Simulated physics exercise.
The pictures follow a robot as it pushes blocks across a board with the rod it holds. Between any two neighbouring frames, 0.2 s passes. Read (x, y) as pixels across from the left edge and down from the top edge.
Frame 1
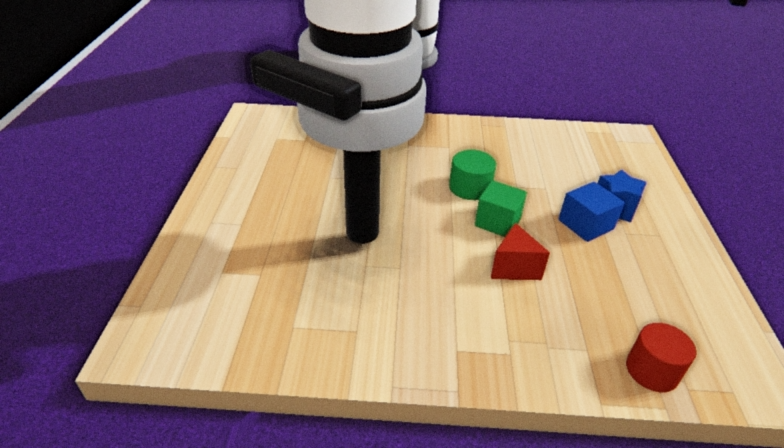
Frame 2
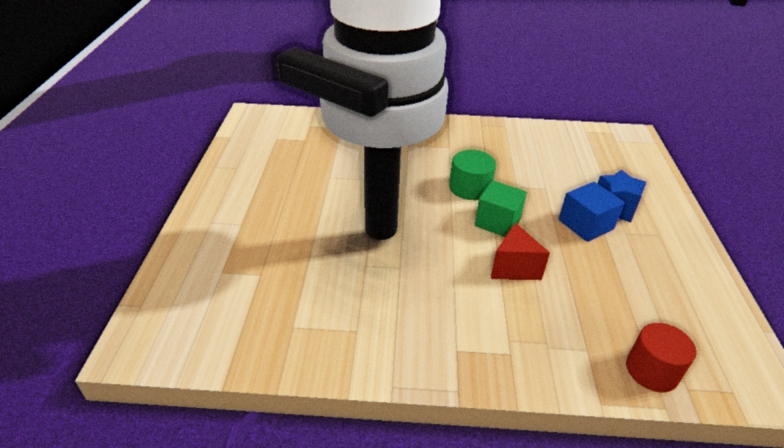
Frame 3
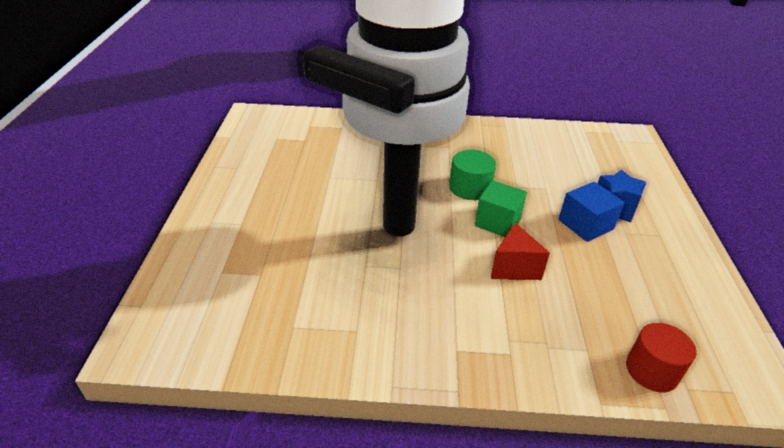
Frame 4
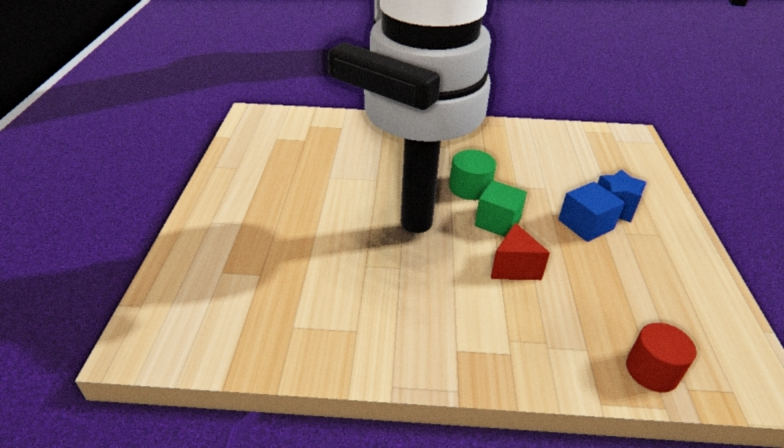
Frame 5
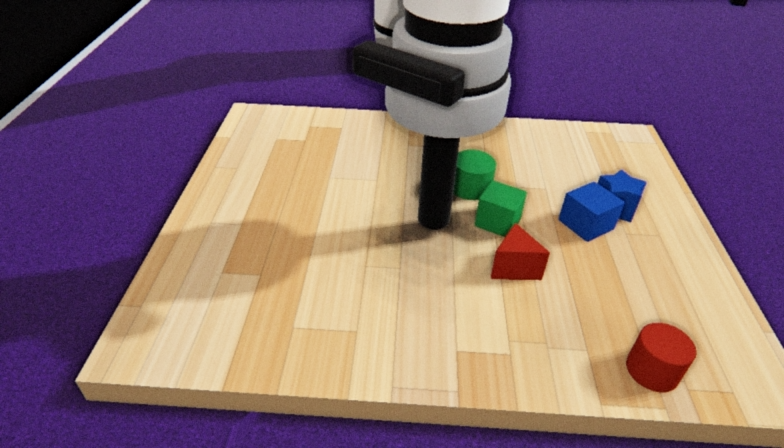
On a wooden board over purple cloth, a robot arm slid its black rod steadily rightward, drawing close to the green cylinder and green block, while the red and blue pieces also stayed still.
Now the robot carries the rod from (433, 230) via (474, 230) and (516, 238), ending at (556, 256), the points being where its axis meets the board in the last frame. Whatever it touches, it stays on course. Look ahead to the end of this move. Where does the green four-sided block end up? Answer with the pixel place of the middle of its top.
That would be at about pixel (540, 191).
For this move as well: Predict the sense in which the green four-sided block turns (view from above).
Counter-clockwise, from overhead.
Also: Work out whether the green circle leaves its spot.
It is still on its spot.
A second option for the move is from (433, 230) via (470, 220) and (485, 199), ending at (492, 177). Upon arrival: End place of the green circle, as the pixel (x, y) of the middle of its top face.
At pixel (465, 139).
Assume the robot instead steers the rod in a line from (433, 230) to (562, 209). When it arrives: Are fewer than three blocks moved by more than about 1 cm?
That would be a no.
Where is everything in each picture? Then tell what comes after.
In the first picture, rod tip (363, 234); block tops, green circle (474, 161); green four-sided block (503, 195); red triangular block (521, 241).
In the second picture, rod (381, 231); blocks unchanged.
In the third picture, rod (399, 228); blocks unchanged.
In the fourth picture, rod (416, 224); blocks unchanged.
In the fifth picture, rod (433, 221); green circle (474, 161); green four-sided block (503, 195); red triangular block (521, 241).
The first path, step by step. One third of the way, rod (476, 221); green four-sided block (516, 193).
Two thirds of the way, rod (518, 230); green four-sided block (538, 191), turned 60° anticlockwise.
At the end, rod (558, 248); green circle in place; green four-sided block (540, 191), turned 70° anticlockwise; red triangular block in place.
